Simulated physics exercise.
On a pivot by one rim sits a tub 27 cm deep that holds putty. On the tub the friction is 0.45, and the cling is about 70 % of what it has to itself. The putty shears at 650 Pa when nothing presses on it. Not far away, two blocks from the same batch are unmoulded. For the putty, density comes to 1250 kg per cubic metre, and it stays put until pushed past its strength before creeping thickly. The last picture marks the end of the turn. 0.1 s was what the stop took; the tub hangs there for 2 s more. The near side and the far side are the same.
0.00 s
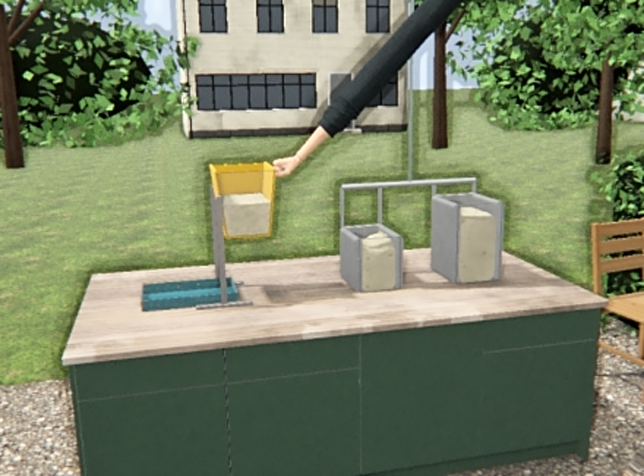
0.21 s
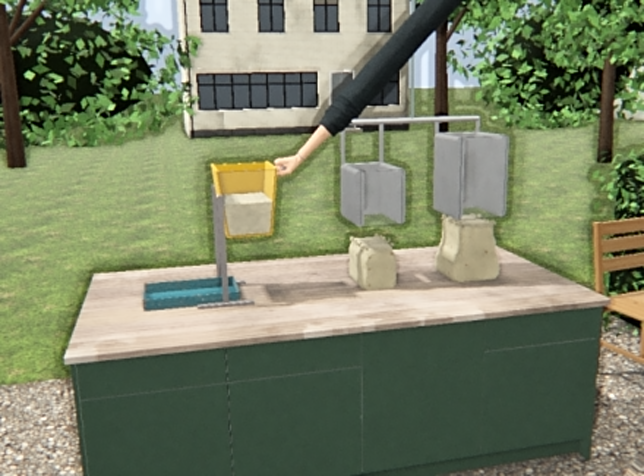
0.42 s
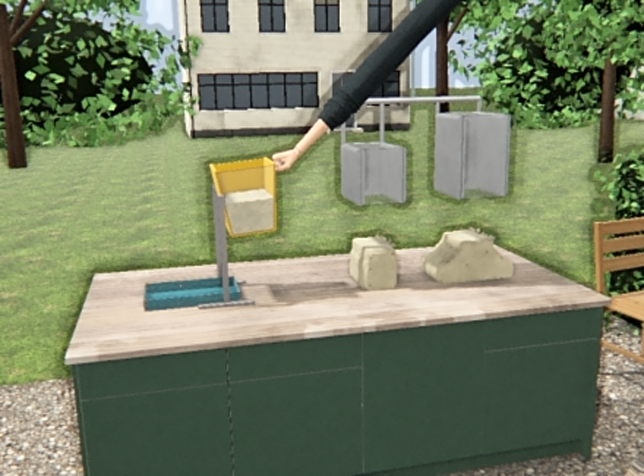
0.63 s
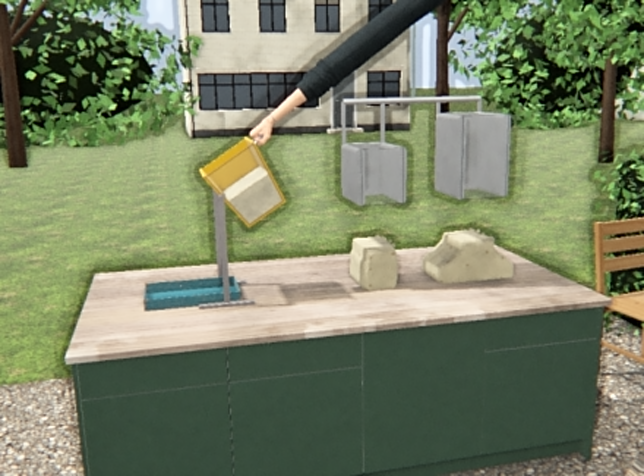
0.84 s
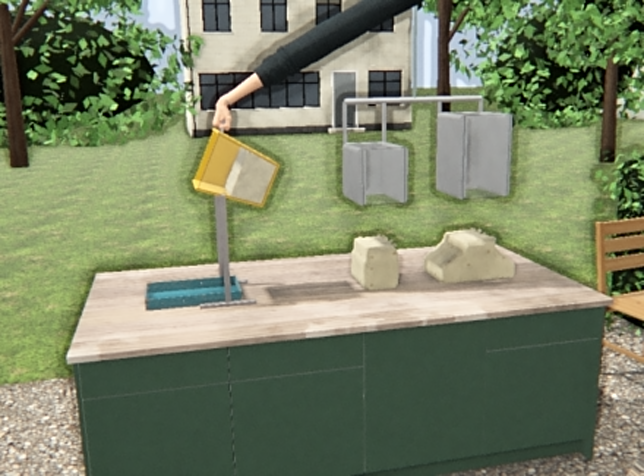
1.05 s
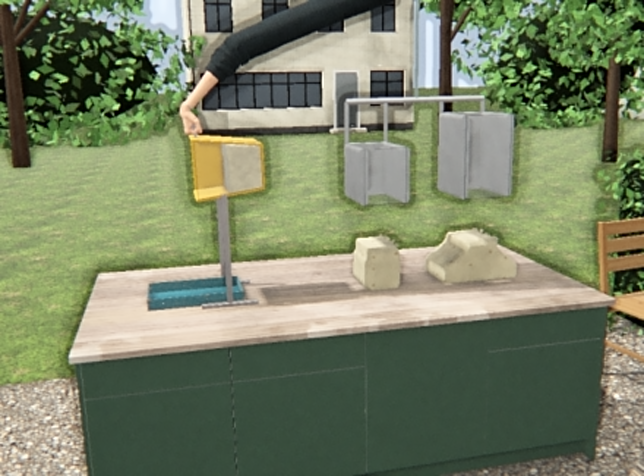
Two pale blocks sag after grey moulds lift, then a hand tips a yellow tub sideways.
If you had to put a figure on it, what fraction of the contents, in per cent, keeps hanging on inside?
The fraction that keeps hanging on inside is around 100 per cent.
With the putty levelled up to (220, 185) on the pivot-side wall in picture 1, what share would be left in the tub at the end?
Then about 75 %.
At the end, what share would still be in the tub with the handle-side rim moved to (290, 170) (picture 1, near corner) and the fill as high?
Close to 70 per cent would still be in the tub.
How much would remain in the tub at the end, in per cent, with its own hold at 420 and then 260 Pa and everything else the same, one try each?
Expect about 95 in a hundred, then about 60 in a hundred.
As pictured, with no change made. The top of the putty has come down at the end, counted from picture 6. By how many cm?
4 cm.
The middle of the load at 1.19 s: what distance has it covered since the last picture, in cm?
Something like 2 cm, give or take.
By 1.19 s, the tub is at 91 degrees and holds 100 %.
By 1.36 s, the tub is at 91 degrees and holds 100 %.
By 1.53 s, the tub is at 91 degrees and holds 100 %.
By 1.70 s, the tub is at 91 degrees and holds 100 %.
By 3.05 s, at the end, the tub is at 91 degrees and holds 100 %.
